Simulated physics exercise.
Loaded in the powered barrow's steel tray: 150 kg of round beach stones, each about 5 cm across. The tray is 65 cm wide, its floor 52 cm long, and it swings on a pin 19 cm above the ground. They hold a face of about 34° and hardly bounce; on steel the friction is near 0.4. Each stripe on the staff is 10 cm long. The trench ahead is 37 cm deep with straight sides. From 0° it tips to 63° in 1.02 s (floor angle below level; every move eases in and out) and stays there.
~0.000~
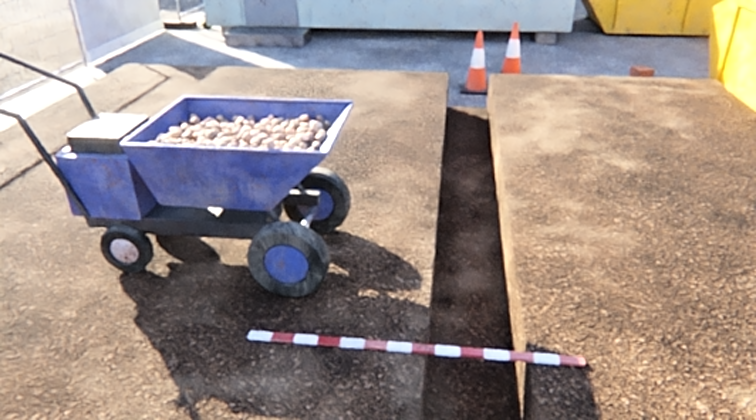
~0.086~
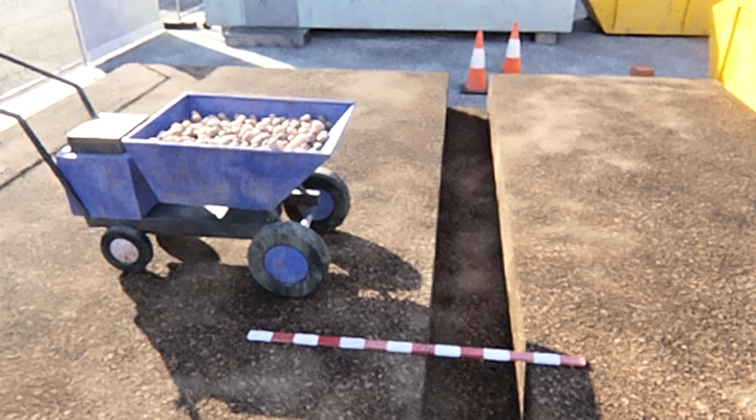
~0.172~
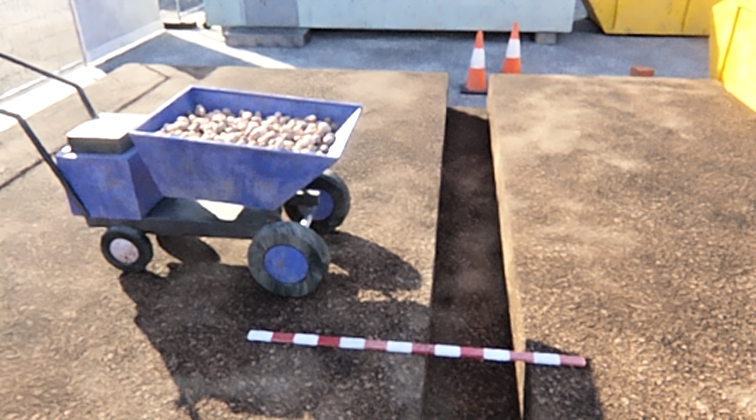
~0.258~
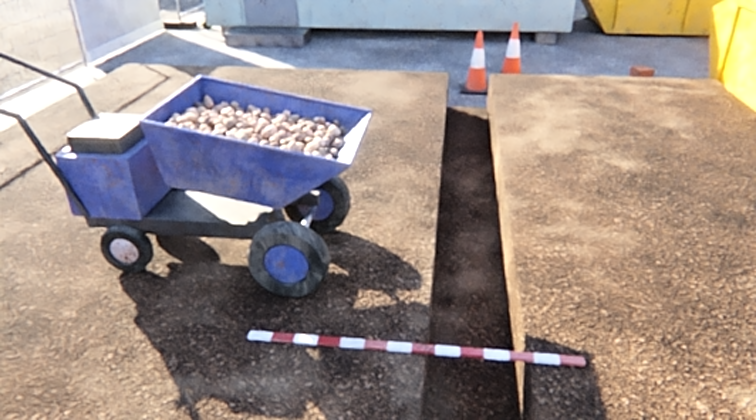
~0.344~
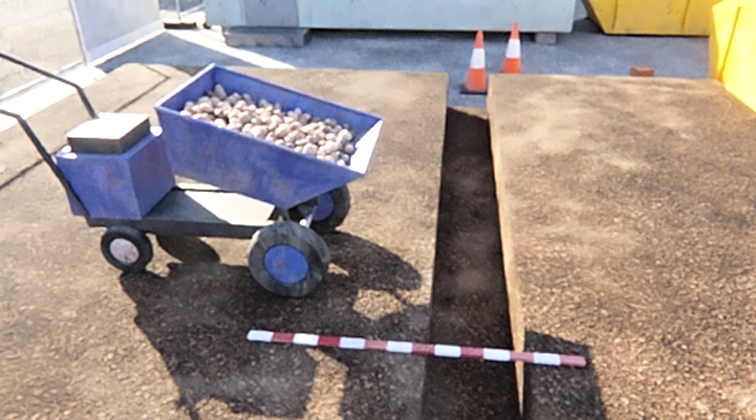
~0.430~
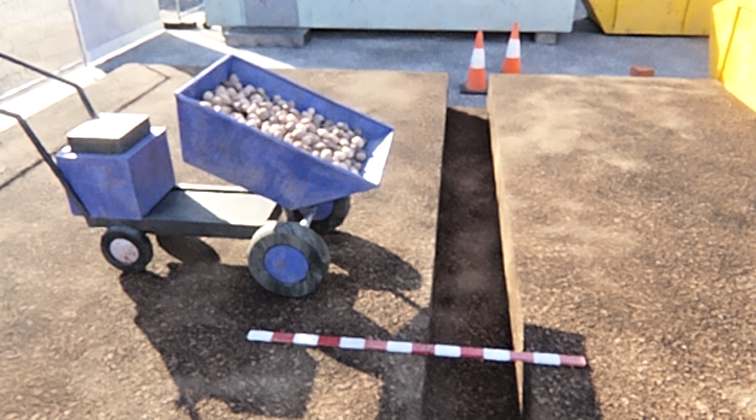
A blue powered barrow loaded with pale, rounded stones stood still beside a narrow trench and a red-and-white staff, while its tray tilted gradually forward to the right, the back end rising.
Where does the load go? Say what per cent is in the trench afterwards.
Some 99 per cent of it.
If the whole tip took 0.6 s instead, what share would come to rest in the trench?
In that case some 90 per cent.
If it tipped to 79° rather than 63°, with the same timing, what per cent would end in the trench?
In that case some 100 per cent.
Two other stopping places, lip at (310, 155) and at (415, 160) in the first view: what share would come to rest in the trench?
Near 100 per cent from the first place, 30 from the second.
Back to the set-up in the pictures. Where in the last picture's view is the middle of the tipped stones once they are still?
Near (472, 315).
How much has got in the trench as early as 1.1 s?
About 30 per cent by then.
After 0.8 s the floor is at 53°; 100 % in the tray; the foremost stones are at (408, 208).
After 1.1 s the floor is at 63°; 70 % in the tray, 1 % short of the trench, 29 % in the trench; the foremost stones are at (501, 303).
After 1.5 s the floor is at 63°; 29 % in the tray, 1 % short of the trench, 69 % in the trench, 1 % past the trench; the foremost stones are at (545, 306).
After 3.4 s the floor is at 63°; 0 % in the tray, 99 % in the trench, 1 % past the trench; the foremost stones are at (571, 301).
